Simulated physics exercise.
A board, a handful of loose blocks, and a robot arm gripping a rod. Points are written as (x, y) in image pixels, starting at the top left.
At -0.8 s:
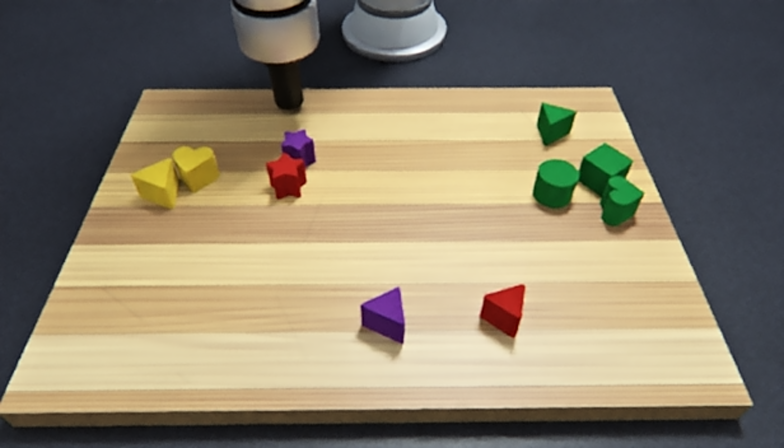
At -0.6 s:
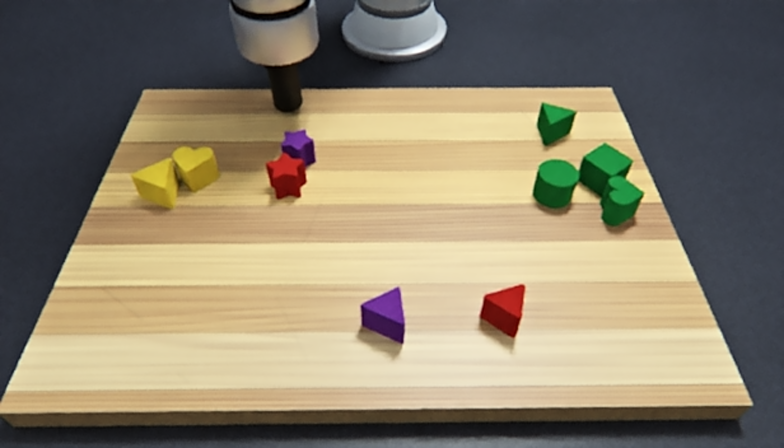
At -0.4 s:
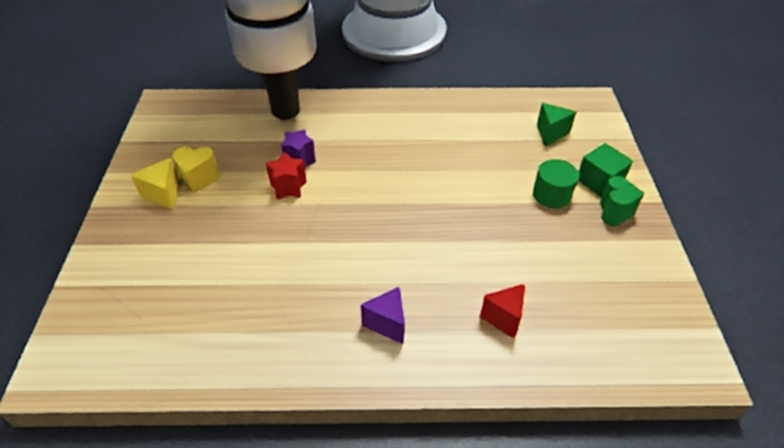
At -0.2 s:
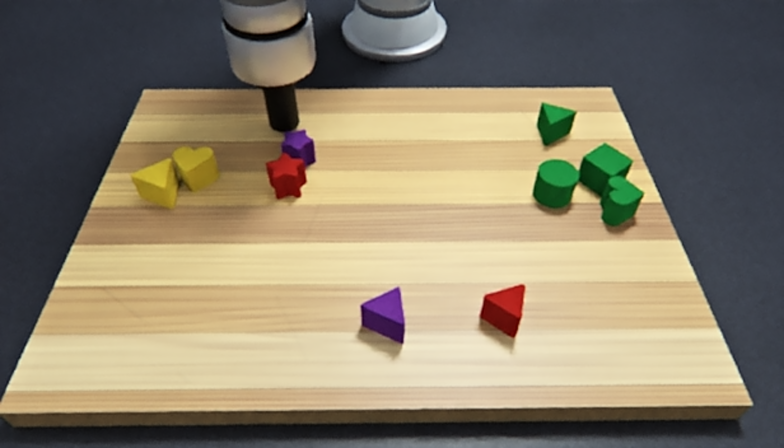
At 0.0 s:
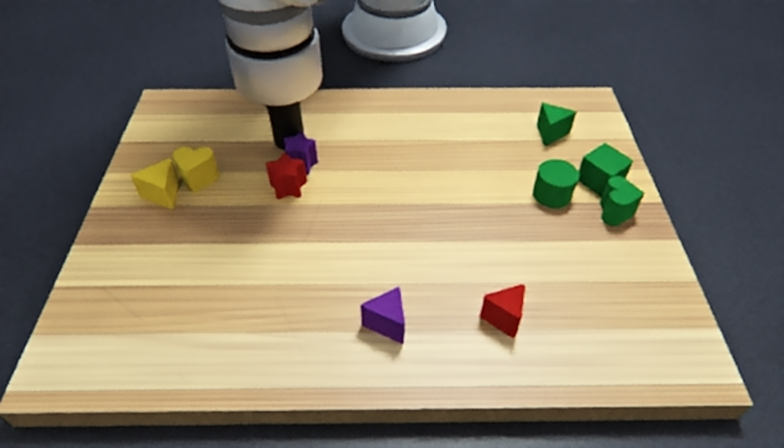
The footage shows a robot arm holding a dark rod over a wooden board scattered with yellow, red, purple and green blocks; the rod moves toward the red and purple stars, and the purple star shifts slightly right.
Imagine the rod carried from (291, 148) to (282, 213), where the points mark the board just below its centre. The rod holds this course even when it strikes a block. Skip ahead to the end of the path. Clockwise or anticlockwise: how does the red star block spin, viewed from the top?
With the clock.
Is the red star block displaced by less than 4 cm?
No, I don't think so.
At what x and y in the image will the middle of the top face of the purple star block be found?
It should be at (313, 165) by then.
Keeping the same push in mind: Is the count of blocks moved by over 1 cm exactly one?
That would be a no.
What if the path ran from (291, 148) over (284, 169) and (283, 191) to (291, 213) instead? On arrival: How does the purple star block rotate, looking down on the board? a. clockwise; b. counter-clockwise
b
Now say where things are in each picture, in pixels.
Tip of the rod (290, 102), middles of tops, yellow heart block (192, 157), red star block (285, 165), purple star block (297, 139), in the first frame.
Rod (289, 104), nothing pushed, in the second frame.
Rod (286, 112), nothing pushed, in the third frame.
Rod (285, 124), nothing pushed, in the fourth frame.
Rod (290, 142), yellow heart block (192, 157), red star block (285, 165), purple star block (298, 142), in the fifth frame.
On the path given first. One third of the way, rod (287, 162); red star block (285, 174), turned 30° clockwise; purple star block (307, 158), turned 25° anticlockwise.
Two thirds of the way, rod (284, 184); red star block (283, 190), turned 35° clockwise; purple star block (312, 165), turned 65° anticlockwise.
At the end, rod (281, 206); yellow heart block unmoved; red star block (280, 215), turned 35° clockwise; purple star block (313, 165), turned 70° anticlockwise.
